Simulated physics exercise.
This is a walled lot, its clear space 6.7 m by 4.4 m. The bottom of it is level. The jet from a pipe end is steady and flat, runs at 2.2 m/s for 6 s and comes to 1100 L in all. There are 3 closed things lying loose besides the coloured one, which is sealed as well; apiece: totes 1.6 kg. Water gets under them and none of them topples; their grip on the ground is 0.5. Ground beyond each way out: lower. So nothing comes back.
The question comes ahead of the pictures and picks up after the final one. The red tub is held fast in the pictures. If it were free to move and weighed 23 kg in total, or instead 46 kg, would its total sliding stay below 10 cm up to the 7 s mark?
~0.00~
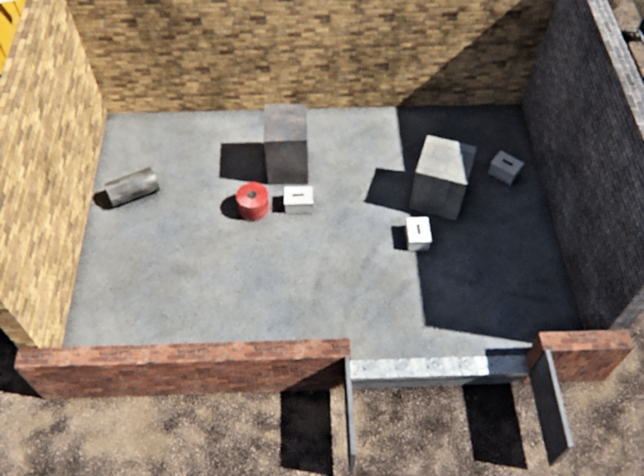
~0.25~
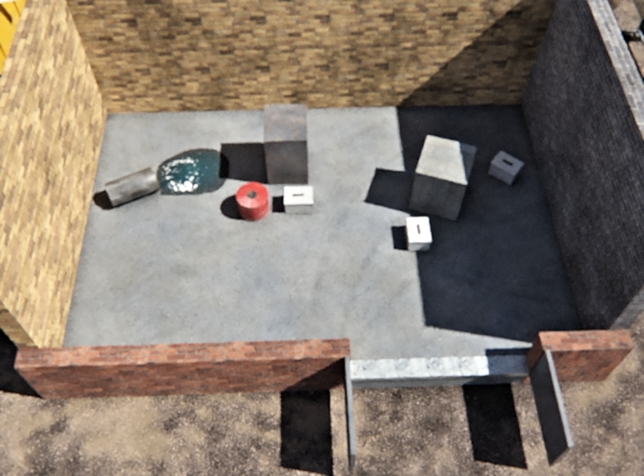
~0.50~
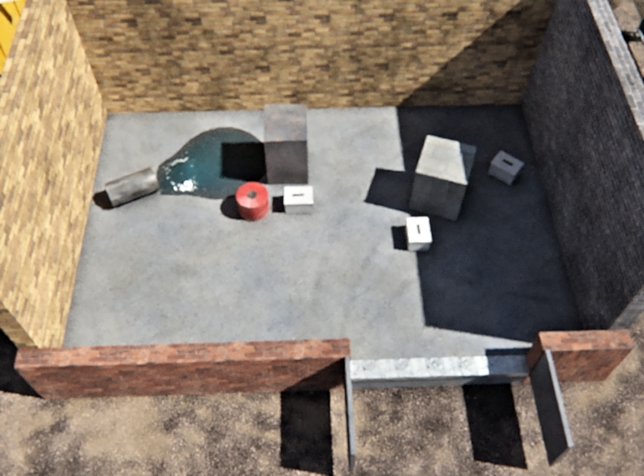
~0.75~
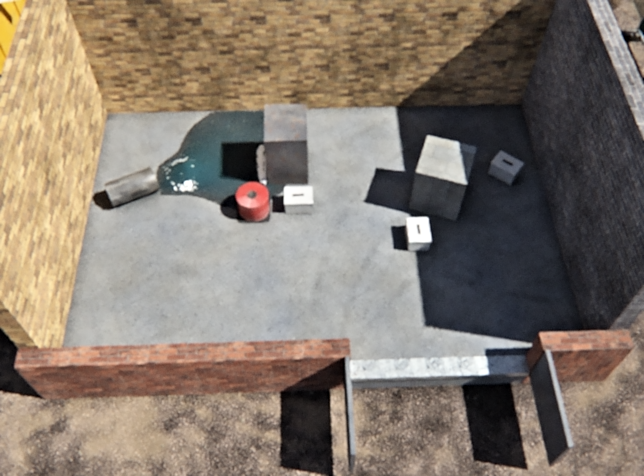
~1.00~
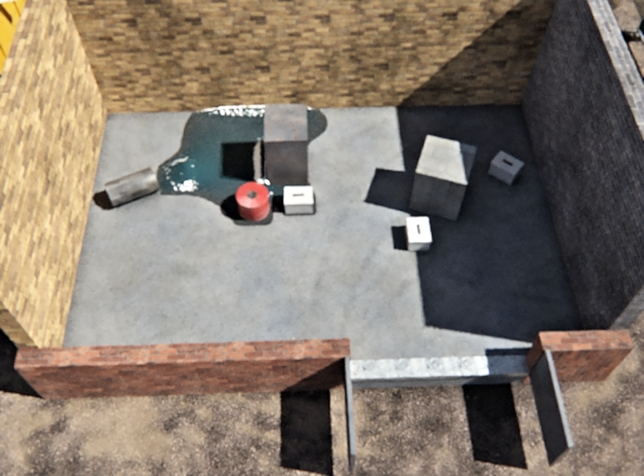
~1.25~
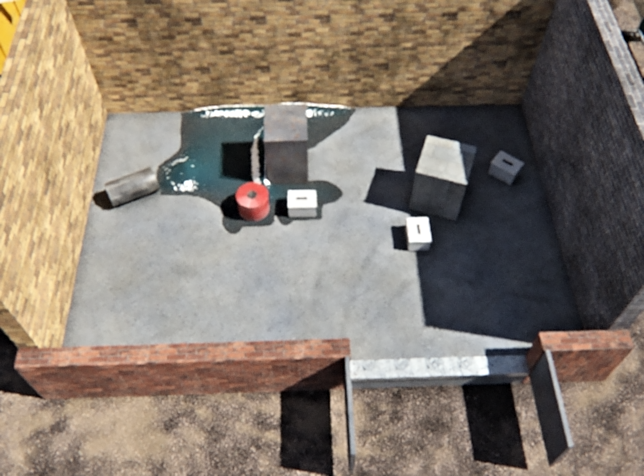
Even the lighter one keeps it below that.
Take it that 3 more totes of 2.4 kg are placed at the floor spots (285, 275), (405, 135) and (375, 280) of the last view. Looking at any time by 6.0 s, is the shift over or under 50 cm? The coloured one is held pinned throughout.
In the order given, not as far, further and not as far.
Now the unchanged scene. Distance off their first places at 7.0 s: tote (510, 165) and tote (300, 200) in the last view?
First: 200 cm. Second: 300 cm.
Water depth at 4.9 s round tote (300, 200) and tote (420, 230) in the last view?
1 and 2 cm.
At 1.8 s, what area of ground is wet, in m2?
Flooded: Near 6.5 m2.
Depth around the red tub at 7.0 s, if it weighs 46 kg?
3 cm, roughly.
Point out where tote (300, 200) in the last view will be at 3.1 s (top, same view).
My estimate: Around (378, 256).
After 1.8 s the red tub would be 0 cm from its start with 23 kg and 0 cm from its start with 46 kg; 5 cm of water round it then.
After 3.1 s the red tub would be 0 cm from its start with 23 kg and 0 cm from its start with 46 kg; 6 cm of water round it then.
After 4.9 s the red tub would be 0 cm from its start with 23 kg and 0 cm from its start with 46 kg; 6 cm of water round it then.
After 7.0 s the red tub would be 0 cm from its start with 23 kg and 0 cm from its start with 46 kg; 3 cm of water round it then.
